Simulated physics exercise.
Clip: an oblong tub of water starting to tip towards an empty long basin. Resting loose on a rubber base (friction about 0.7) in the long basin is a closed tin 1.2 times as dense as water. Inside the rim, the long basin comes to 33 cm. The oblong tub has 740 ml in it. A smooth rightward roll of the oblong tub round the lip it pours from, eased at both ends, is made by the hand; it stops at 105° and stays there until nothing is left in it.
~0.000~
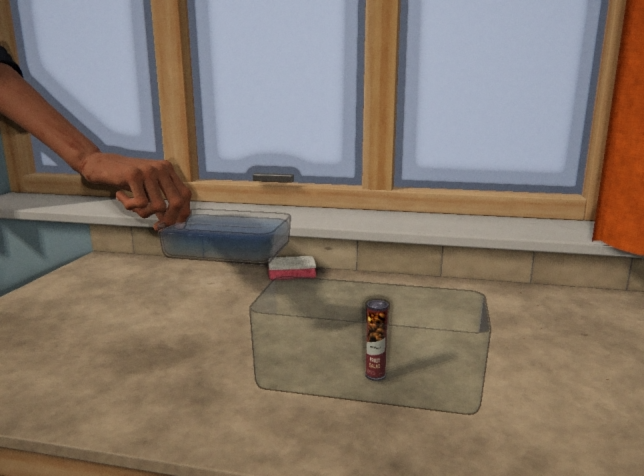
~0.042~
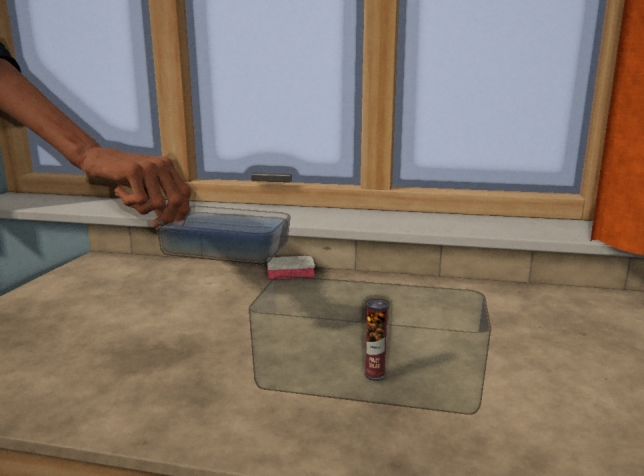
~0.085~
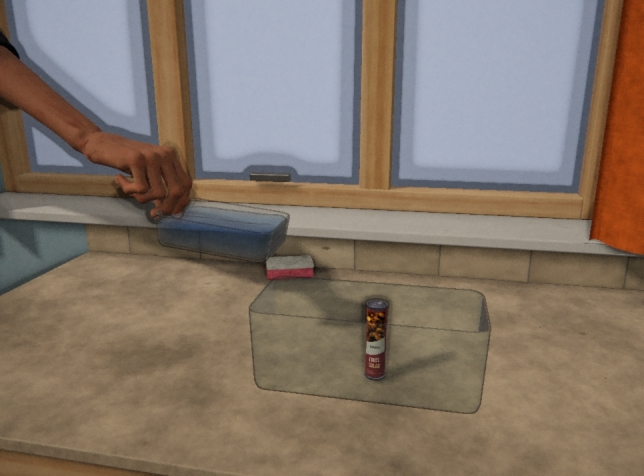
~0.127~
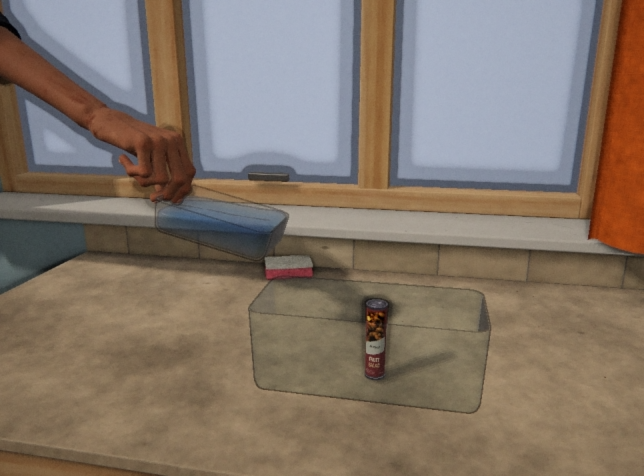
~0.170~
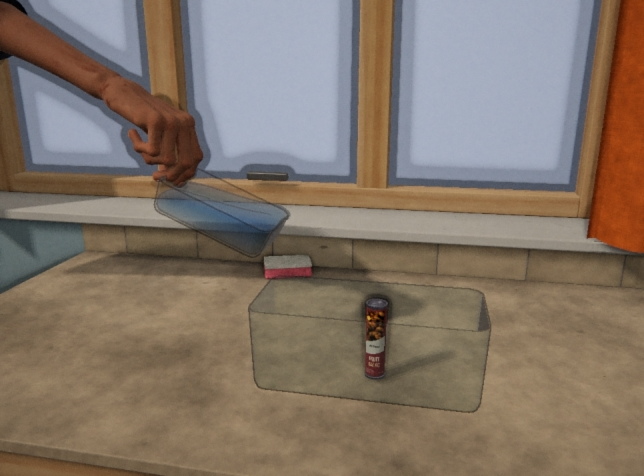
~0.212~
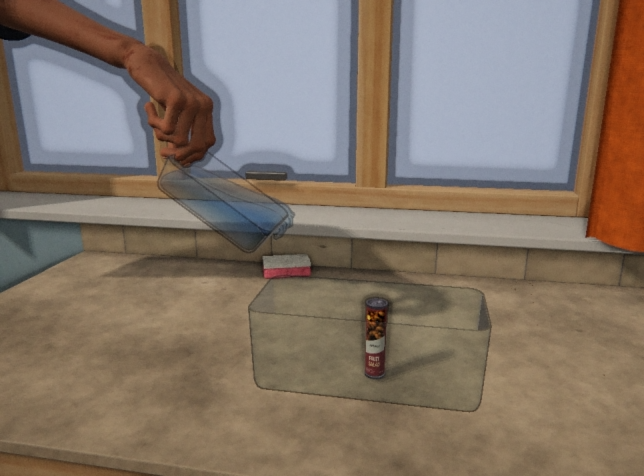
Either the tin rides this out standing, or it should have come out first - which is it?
It should have come out.
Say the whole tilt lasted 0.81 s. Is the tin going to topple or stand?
Result: Tin tipped over.
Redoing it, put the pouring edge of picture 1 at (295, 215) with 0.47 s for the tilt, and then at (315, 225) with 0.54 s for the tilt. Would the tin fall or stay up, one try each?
Try 1: Still standing; try 2: Still standing.
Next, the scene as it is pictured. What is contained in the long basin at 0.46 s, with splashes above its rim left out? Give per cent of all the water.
Roughly 20 percent.
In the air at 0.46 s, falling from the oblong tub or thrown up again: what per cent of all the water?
It comes to roughly 66 per cent.
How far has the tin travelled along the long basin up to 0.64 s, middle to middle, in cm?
Around 4 cm.
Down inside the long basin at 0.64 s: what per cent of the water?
Around 84 in a hundred.
By 0.46 s the tilt is 99° and 13 per cent is still to pour; the tin stands where it began.
By 0.64 s the tilt is 105° and 1 per cent is still to pour; the tin leans 36°.
By 0.83 s the tilt is 105° and 0 per cent is still to pour; the tin lies on its side.
By 1.04 s the tilt is 105° and 0 per cent is still to pour; the tin lies on its side.
At rest the tin lies on its side.
